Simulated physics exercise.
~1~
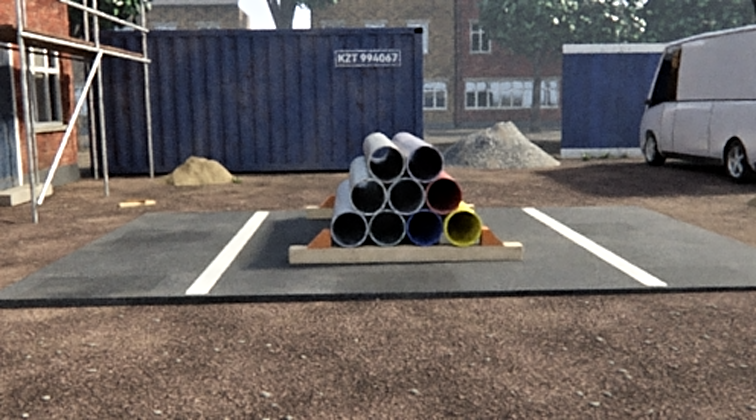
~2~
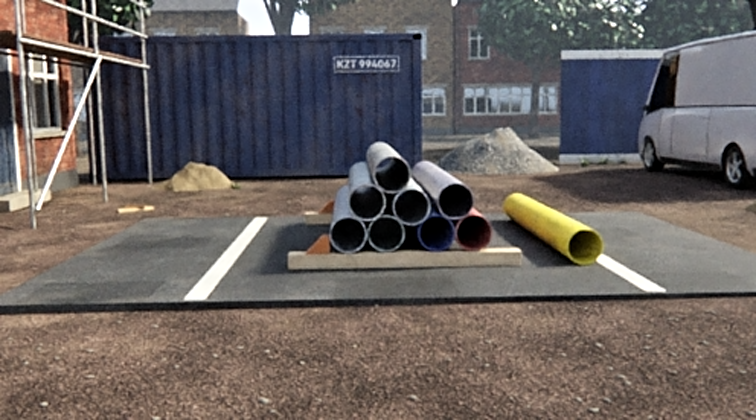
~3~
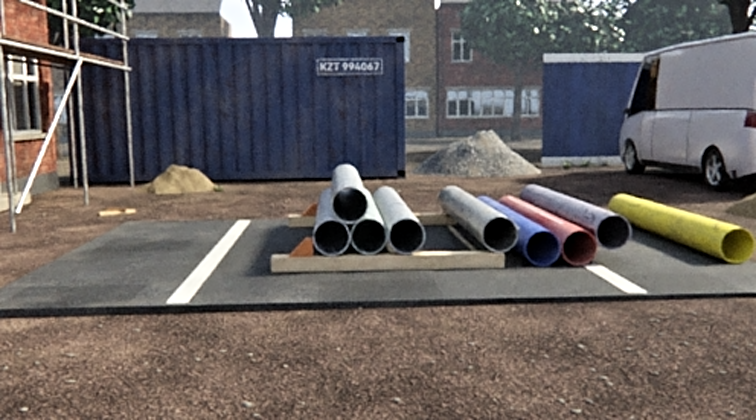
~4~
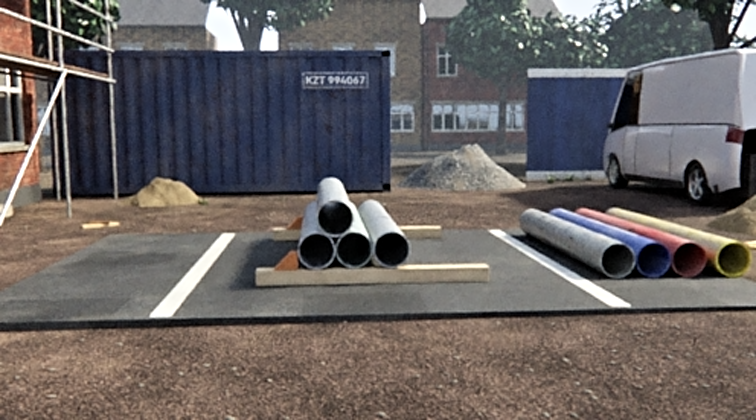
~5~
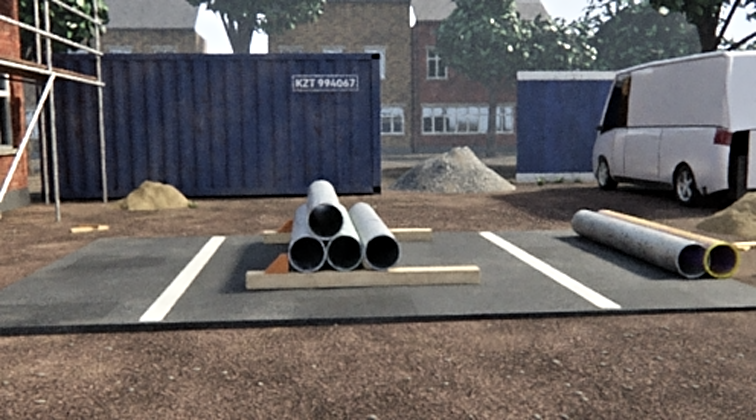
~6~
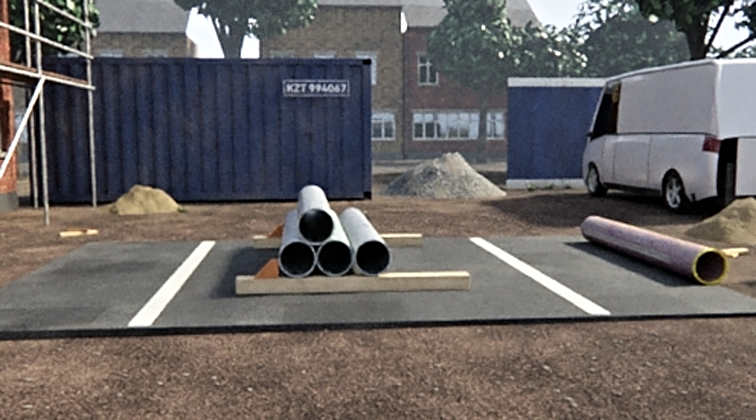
To begin with, grey, red, blue and yellow pipes sit stacked on timber bearers across an asphalt pad, with a container and a white van behind. The right side gives way, and the yellow pipe rolls off to the right while the red one drops beside the blue. Yellow crosses the right white line as red, blue and some grey pipes spill after it. Red and blue pass that line too, with a grey pipe alongside, while the view drifts slightly right. Finally, the coloured pipes lie bunched beyond the line, and four grey ones remain piled on the bearers.
